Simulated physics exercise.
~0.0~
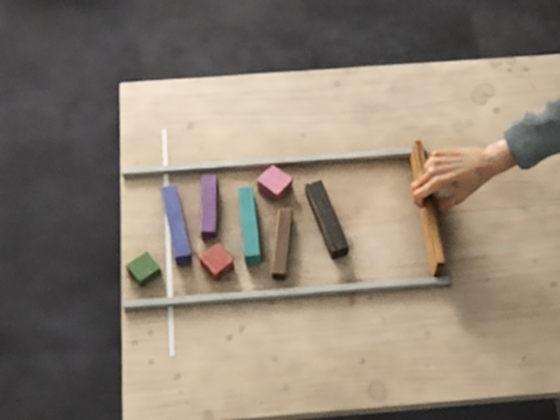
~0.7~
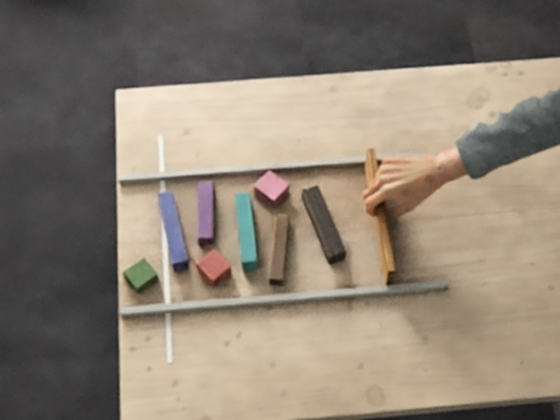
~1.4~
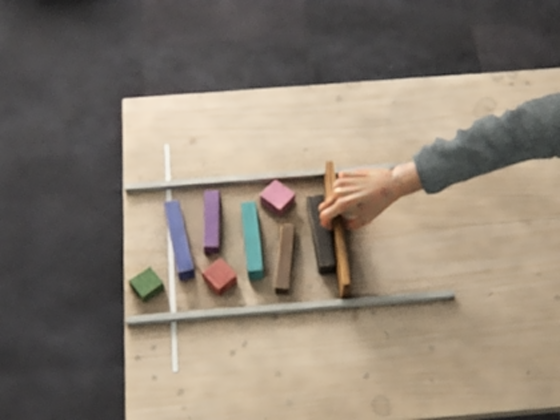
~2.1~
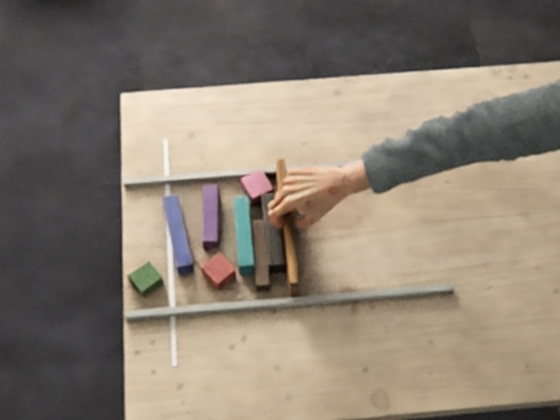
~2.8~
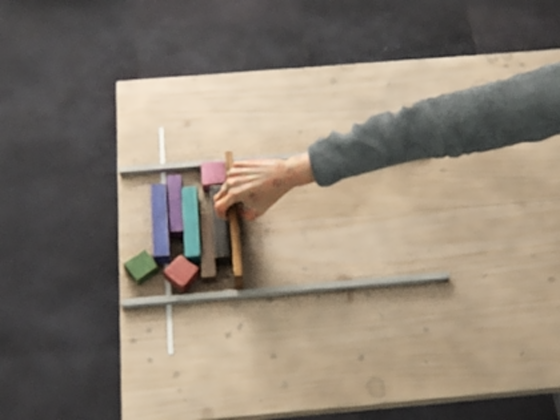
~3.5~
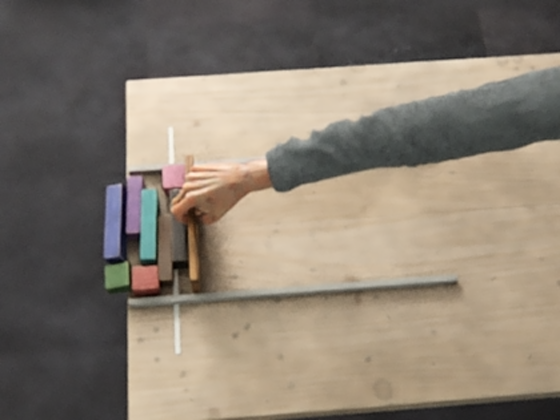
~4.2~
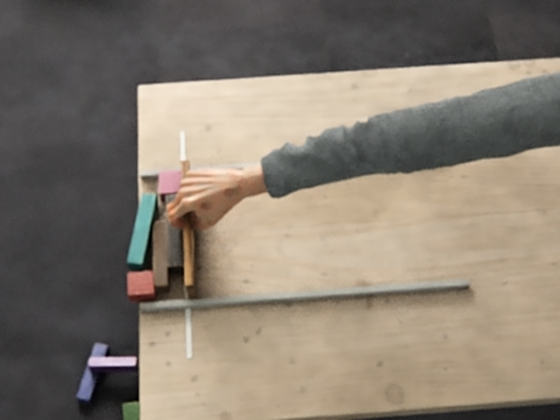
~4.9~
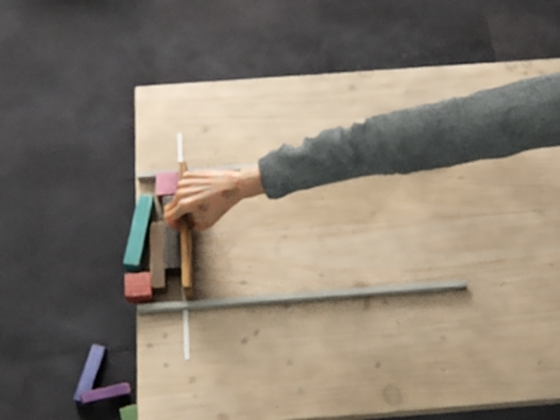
A hand in a grey sleeve slides an upright orange-brown board leftward along a channel between two grey rails on a pale wooden table, seen from above with a slight sway. Ahead of it lie black, brown, teal, purple and blue bars, with pink, red and green blocks among them, and a white tape line crosses near the left end. The board meets the black bar first, then packs the pieces together and pushes them over the table's edge. The blue bar, purple bar and green block drop to the dark floor. The board stops by the tape, with the teal bar and red block overhanging the edge.
